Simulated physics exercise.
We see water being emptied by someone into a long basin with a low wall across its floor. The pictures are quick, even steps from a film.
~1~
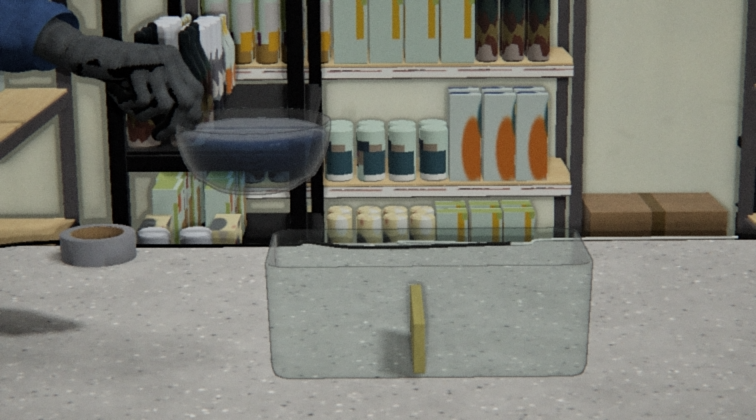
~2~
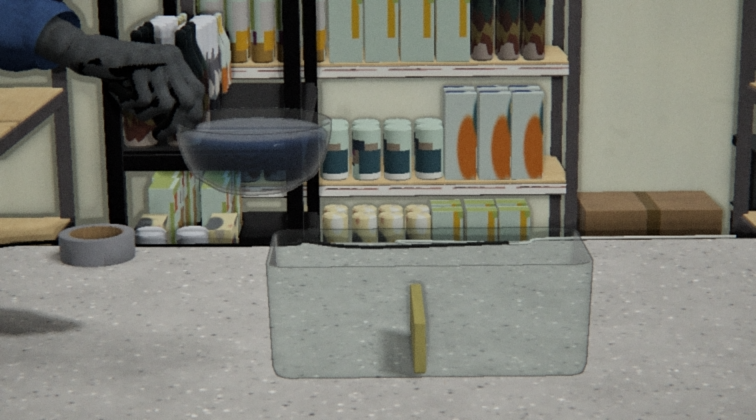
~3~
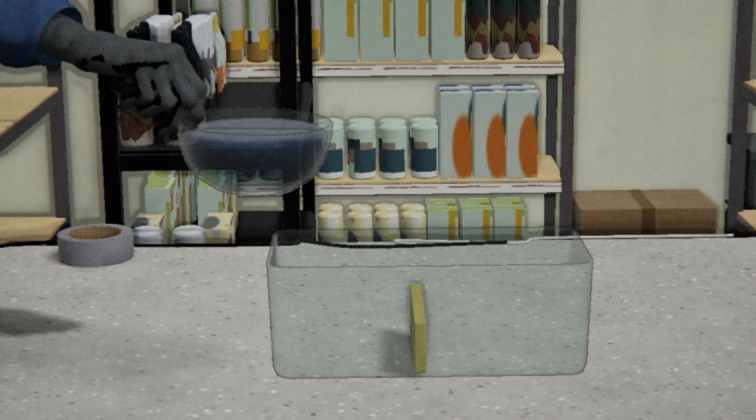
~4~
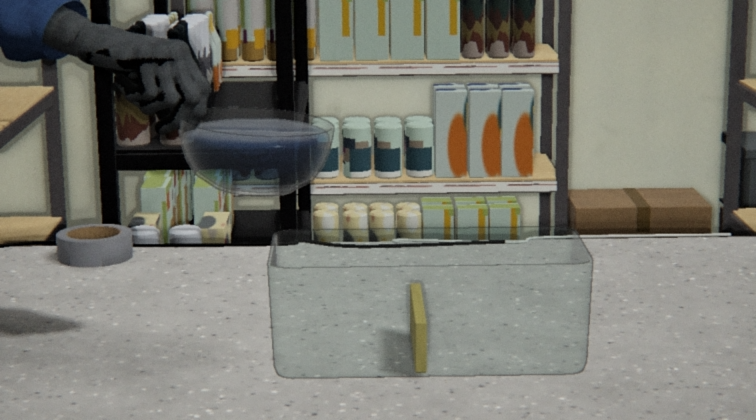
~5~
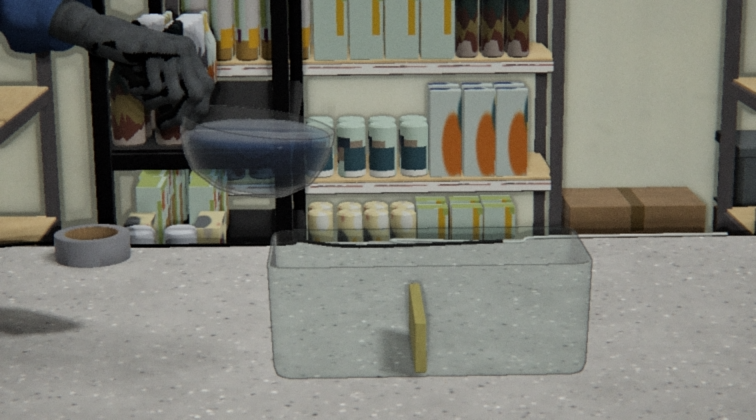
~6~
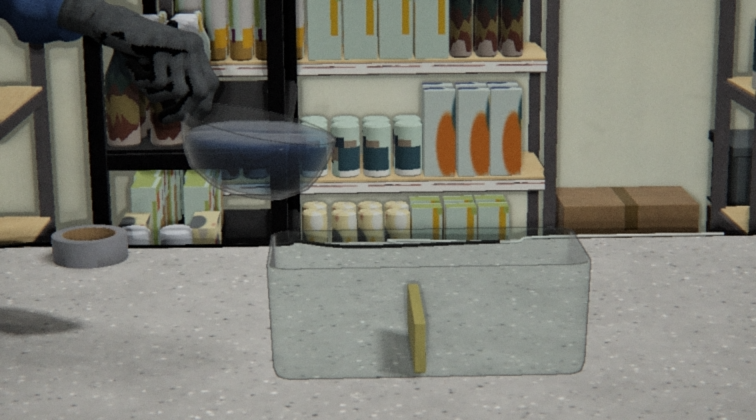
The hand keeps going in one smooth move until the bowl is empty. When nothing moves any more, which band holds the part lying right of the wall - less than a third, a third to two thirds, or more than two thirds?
It falls in the band less than a third.
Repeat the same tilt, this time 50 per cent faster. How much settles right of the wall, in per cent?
Roughly 10 in a hundred.
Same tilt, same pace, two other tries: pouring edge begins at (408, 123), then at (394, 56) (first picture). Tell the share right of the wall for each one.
About 80 per cent, then about 80 per cent.
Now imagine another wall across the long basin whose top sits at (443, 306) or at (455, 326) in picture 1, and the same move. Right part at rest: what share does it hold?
The first position gives around 5 percent, the second around 20 percent.
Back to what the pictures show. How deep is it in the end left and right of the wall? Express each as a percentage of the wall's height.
It settles around 70 on the left side and around 0 on the right side.
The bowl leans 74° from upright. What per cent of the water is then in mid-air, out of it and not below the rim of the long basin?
About 30 per cent.
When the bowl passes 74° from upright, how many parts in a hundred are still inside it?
It still holds close to 30 per cent at that lean.
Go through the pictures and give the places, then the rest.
It leans 0°; its right rim is at (330, 122); the water meets the walls at (180, 131) and (327, 129); the long basin's rim runs from (270, 250) to (584, 247); the wall's top is at (417, 305), in the first picture.
It leans 1°; its right rim is at (331, 123); the water meets the walls at (181, 131) and (327, 130), in the second picture.
It leans 2°; its right rim is at (331, 125); the water meets the walls at (182, 130) and (329, 131), in the third picture.
It leans 5°; its right rim is at (333, 129); the water meets the walls at (185, 131) and (330, 132), in the fourth picture.
It leans 8°; its right rim is at (334, 134); the water meets the walls at (185, 131) and (331, 134), in the fifth picture.
It leans 13°; its right rim is at (334, 141); the water meets the walls at (186, 132) and (333, 136), in the sixth picture.
A moment on, the bowl is tipped part way and 29 per cent is still to pour, 38 is left of the wall and 4 right of it.
Next, the bowl is tipped right over and 0 per cent is still to pour, 93 is left of the wall and 6 right of it.
Then the bowl is tipped right over and 0 per cent is still to pour, 93 is left of the wall and 6 right of it.
Later the bowl is tipped right over and 0 per cent is still to pour, 93 is left of the wall and 7 right of it.
In the end 93 per cent lies left of the wall, 7 right of it and 0 outside.
